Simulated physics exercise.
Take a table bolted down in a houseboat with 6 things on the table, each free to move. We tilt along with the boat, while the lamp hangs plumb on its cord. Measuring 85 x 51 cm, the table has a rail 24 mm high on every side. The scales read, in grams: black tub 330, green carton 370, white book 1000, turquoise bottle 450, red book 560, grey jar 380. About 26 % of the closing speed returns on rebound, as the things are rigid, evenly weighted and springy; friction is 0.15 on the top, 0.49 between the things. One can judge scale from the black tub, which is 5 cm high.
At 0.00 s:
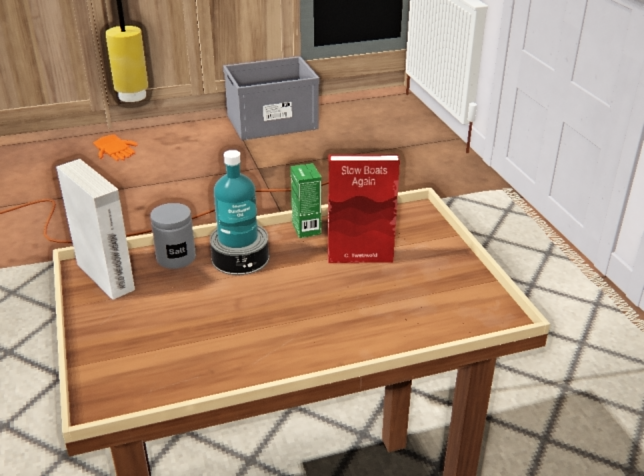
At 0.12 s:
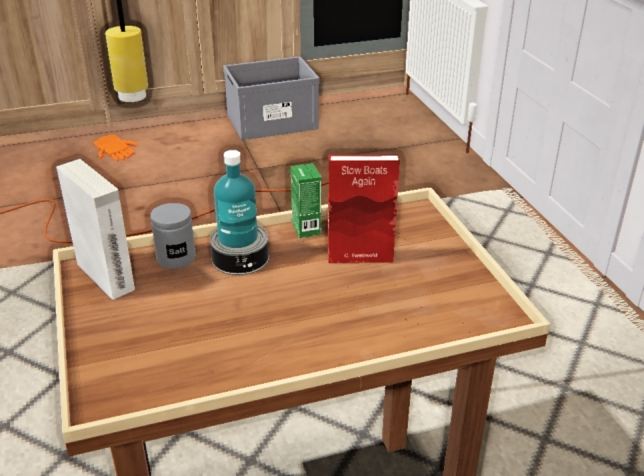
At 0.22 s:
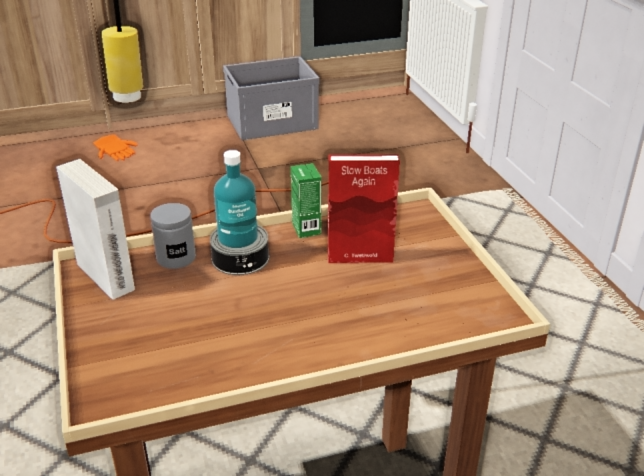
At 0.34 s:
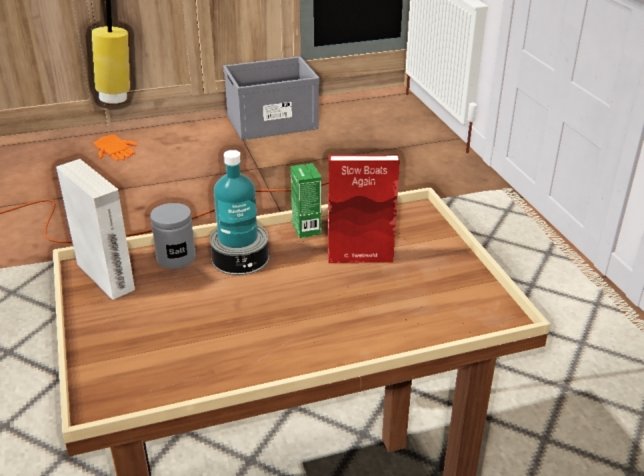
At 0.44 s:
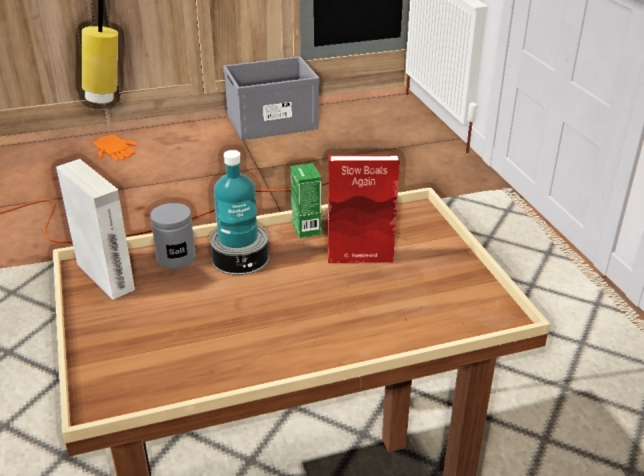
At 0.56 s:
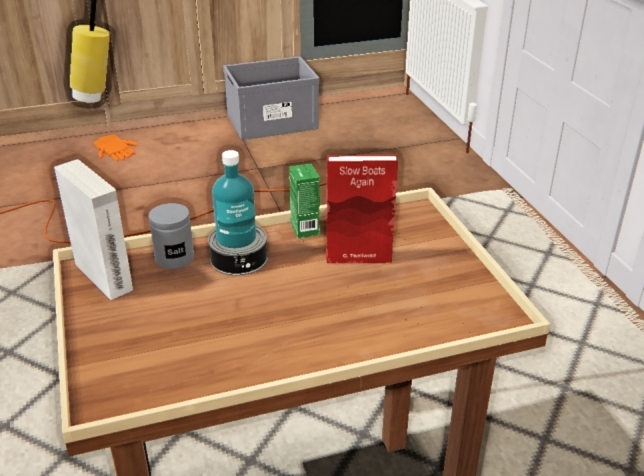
A yellow lamp hangs on a cord at the upper left of a wooden-floored boat cabin, seen from slightly above a railed wooden table. Along the table's far side stand a white book at left, a grey jar, a turquoise bottle on a black tub, a green carton and a red book at right. The lamp first hangs still, then swings gradually leftward in view as the camera tilts with the boat, while the tabletop things show no clear movement.
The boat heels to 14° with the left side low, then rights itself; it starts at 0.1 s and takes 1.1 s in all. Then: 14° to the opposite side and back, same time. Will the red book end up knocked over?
No, it remains on its base.
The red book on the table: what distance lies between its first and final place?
It ends about 4 centimetres from where it started.
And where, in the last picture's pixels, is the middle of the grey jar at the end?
Roughly at (281, 213) in the last picture.
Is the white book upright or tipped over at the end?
Well, the white book tumbles down.
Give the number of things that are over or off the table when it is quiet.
The tally is 1.
After 0.96 s, boat heeled 6°, left side down; red book slid 9 cm near (320, 218); green carton slid 9 cm; turquoise bottle slid 9 cm.
After 1.86 s, boat heeled 13°, right side down; red book slid 9 cm near (318, 218); white book tipped 56° from how it sat; green carton slid 9 cm.
After 2.16 s, boat heeled 2°, right side down; white book on its side; grey jar slid 17 cm; turquoise bottle slid 11 cm.
At rest (2.8 s), tipped over on the table, white book; not toppled but over 5 cm from the start, black tub, turquoise bottle and grey jar; the other 2 in place, give or take 5 cm. Seen from the same camera at the end, red book near (380, 210).
